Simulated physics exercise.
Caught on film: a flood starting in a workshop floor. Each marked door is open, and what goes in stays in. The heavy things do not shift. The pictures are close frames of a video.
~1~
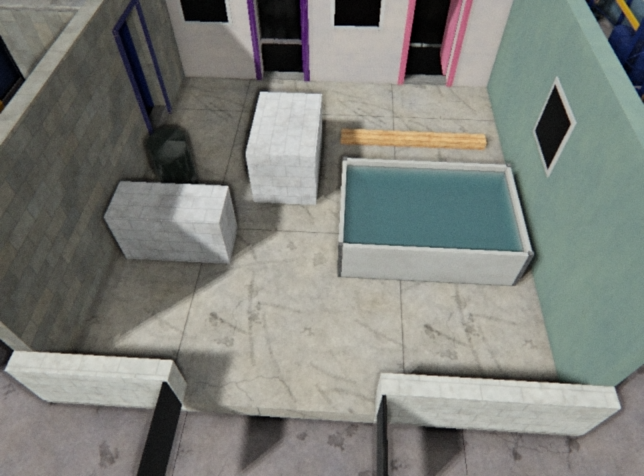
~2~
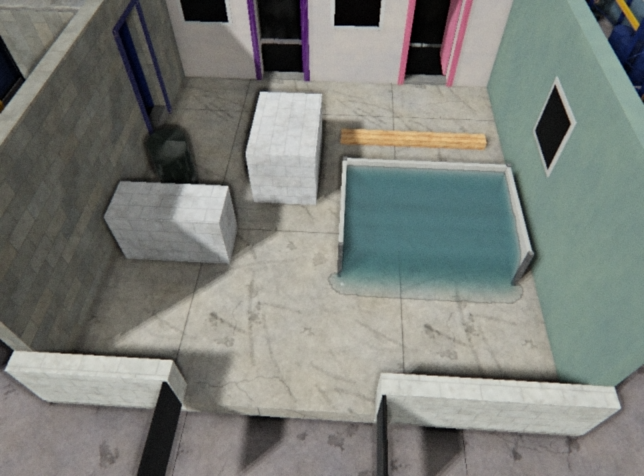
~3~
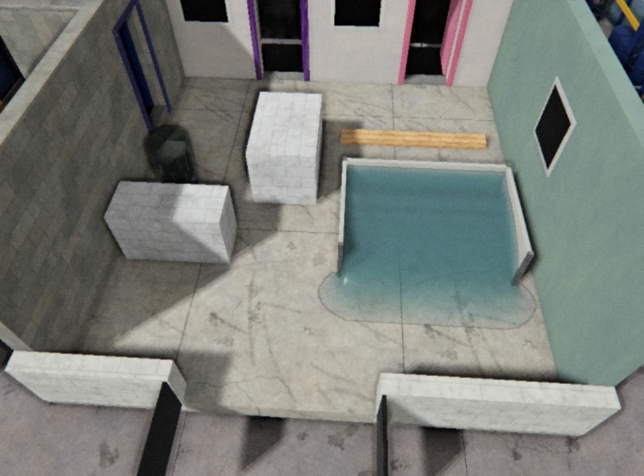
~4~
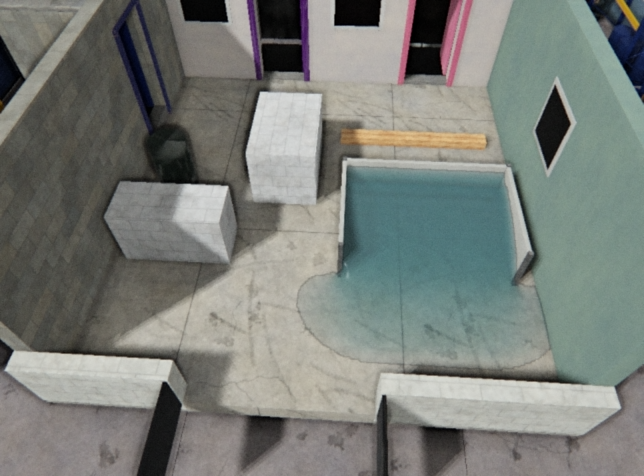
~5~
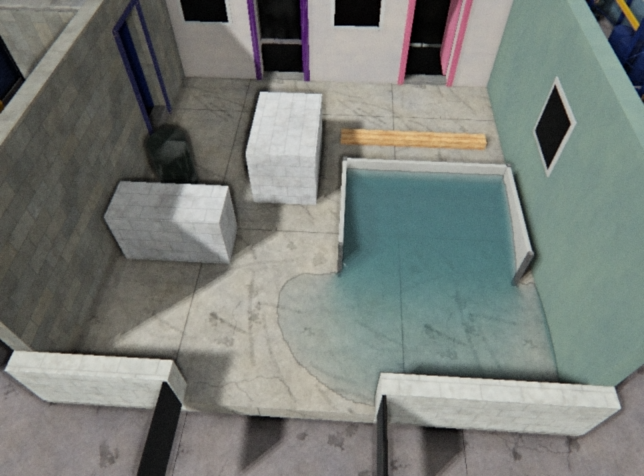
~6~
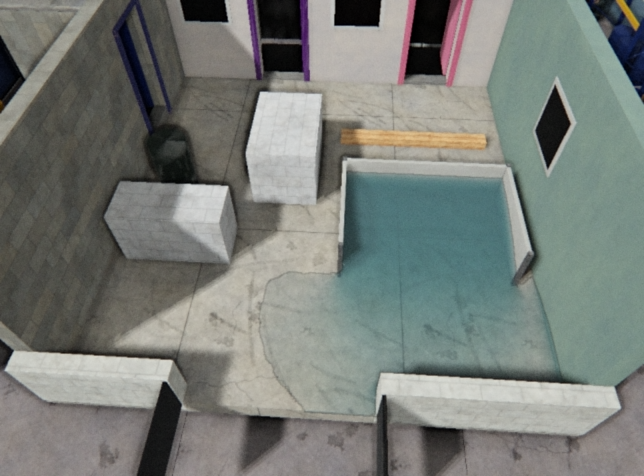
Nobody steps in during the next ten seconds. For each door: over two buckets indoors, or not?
The pink door holds within the limit; the purple door holds within the limit; the blue door holds within the limit.
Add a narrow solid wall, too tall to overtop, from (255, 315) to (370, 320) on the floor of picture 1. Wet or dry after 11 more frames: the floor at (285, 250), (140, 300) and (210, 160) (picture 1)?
As listed: Flooded, covered, free of water.
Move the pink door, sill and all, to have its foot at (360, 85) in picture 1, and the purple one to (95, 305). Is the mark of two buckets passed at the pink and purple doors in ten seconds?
Pink door stays under, purple door lets more in.
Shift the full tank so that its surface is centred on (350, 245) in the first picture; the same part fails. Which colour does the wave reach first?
First comes the door marked pink.
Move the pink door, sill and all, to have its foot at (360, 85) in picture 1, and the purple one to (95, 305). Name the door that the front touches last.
That is the one in blue.
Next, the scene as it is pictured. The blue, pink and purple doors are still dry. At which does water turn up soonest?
I say the door marked pink.
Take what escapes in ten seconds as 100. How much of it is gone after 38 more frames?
Near 70 in a hundred.
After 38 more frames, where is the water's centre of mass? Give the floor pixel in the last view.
At about (353, 264).
A moment on, water covers 20 % of the floor; the pink door not reached, the purple door not reached, the blue door not reached.
Next, water covers 20 % of the floor; the pink door not reached, the purple door not reached, the blue door not reached.
Then, water covers 35 % of the floor; the pink door not reached, the purple door not reached, the blue door not reached.
Later, water covers 60 % of the floor; the pink door wet at the sill, nothing in, the purple door not reached, the blue door wet at the sill, nothing in.
In the end, water covers 75 % of the floor; the pink door wet at the sill, nothing in, the purple door wet at the sill, nothing in, the blue door wet at the sill, nothing in.
